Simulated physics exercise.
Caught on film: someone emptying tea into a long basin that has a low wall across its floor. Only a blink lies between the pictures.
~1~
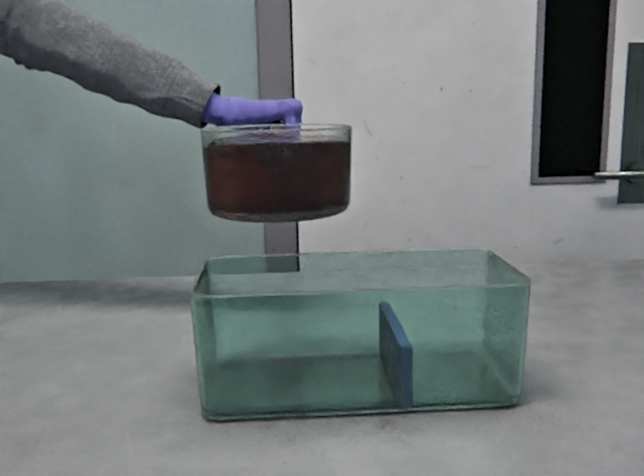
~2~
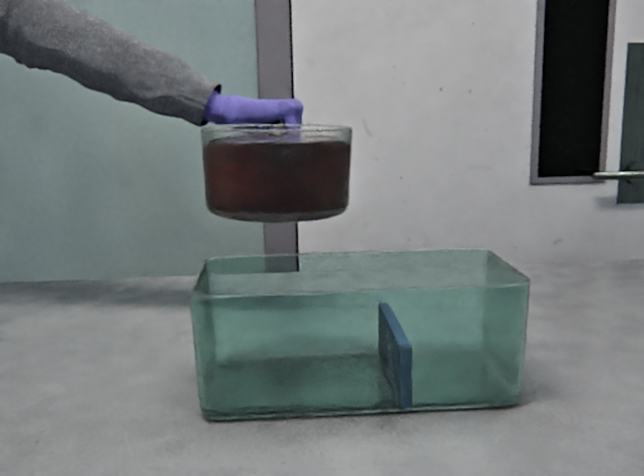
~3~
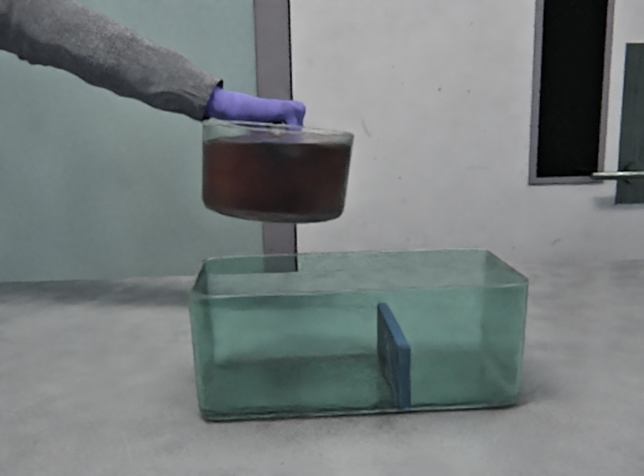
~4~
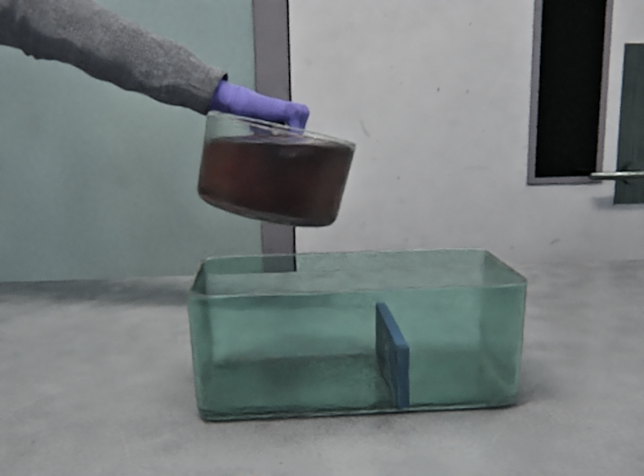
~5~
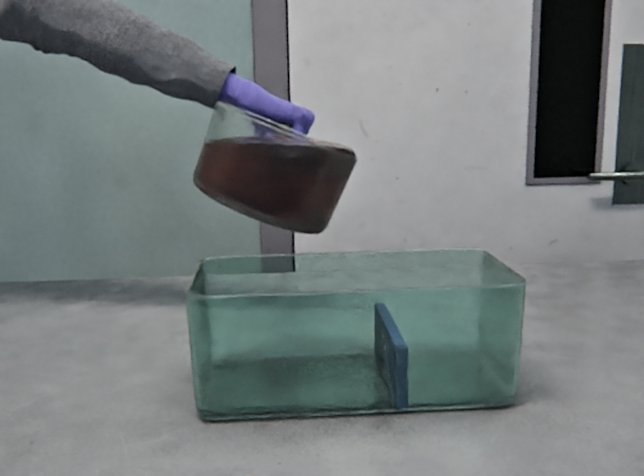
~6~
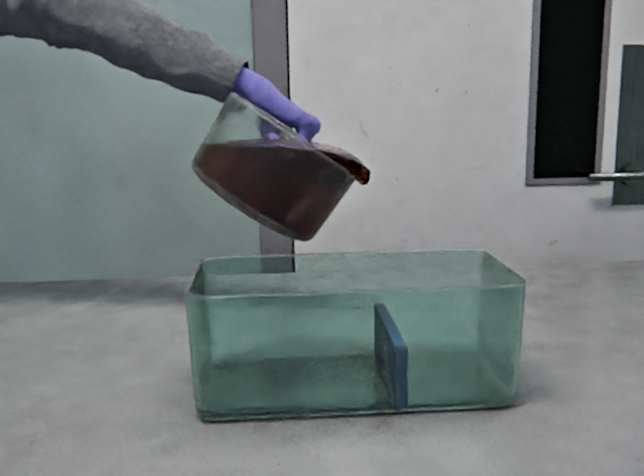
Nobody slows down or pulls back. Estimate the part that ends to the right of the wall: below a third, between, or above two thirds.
The share right of the wall is between a third and two thirds.
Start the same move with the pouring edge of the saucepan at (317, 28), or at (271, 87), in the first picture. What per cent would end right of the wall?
Near 40 % and 10 %.
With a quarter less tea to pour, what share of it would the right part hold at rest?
It comes to 30 per cent or so.
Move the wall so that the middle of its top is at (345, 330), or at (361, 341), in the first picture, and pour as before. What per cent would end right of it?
Roughly 90 per cent, and 75 per cent.
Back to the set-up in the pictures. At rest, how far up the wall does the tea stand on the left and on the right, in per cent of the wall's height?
Left: 30 %. Right: 40 %.
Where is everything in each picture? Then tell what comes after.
In the first frame, it leans 0°; its right rim is at (350, 128); the tea meets the walls at (206, 143) and (347, 139); the long basin's rim runs from (199, 277) to (508, 266); the wall's top is at (394, 324).
In the second frame, it leans 2°; its right rim is at (350, 130); the tea meets the walls at (207, 141) and (348, 140).
In the third frame, it leans 6°; its right rim is at (352, 136); the tea meets the walls at (207, 140) and (348, 142).
In the fourth frame, it leans 14°; its right rim is at (354, 146); the tea meets the walls at (208, 140) and (351, 144).
In the fifth frame, it leans 23°; its right rim is at (355, 160); the tea meets the walls at (205, 144) and (352, 151); 1 per cent is over the edge.
In the sixth frame, it leans 35°; its right rim is at (355, 177); the tea meets the walls at (204, 144) and (351, 166); 5 per cent is over the edge.
A moment on, the saucepan is tipped right over and 26 per cent is still to pour, 11 is left of the wall and 35 right of it.
Next, the saucepan is tipped right over and 4 per cent is still to pour, 44 is left of the wall and 41 right of it.
Then the saucepan is tipped right over and 0 per cent is still to pour, 53 is left of the wall and 43 right of it.
Later the saucepan is tipped right over and 0 per cent is still to pour, 55 is left of the wall and 43 right of it.
At rest 55 per cent lies left of the wall, 43 right of it and 2 outside.
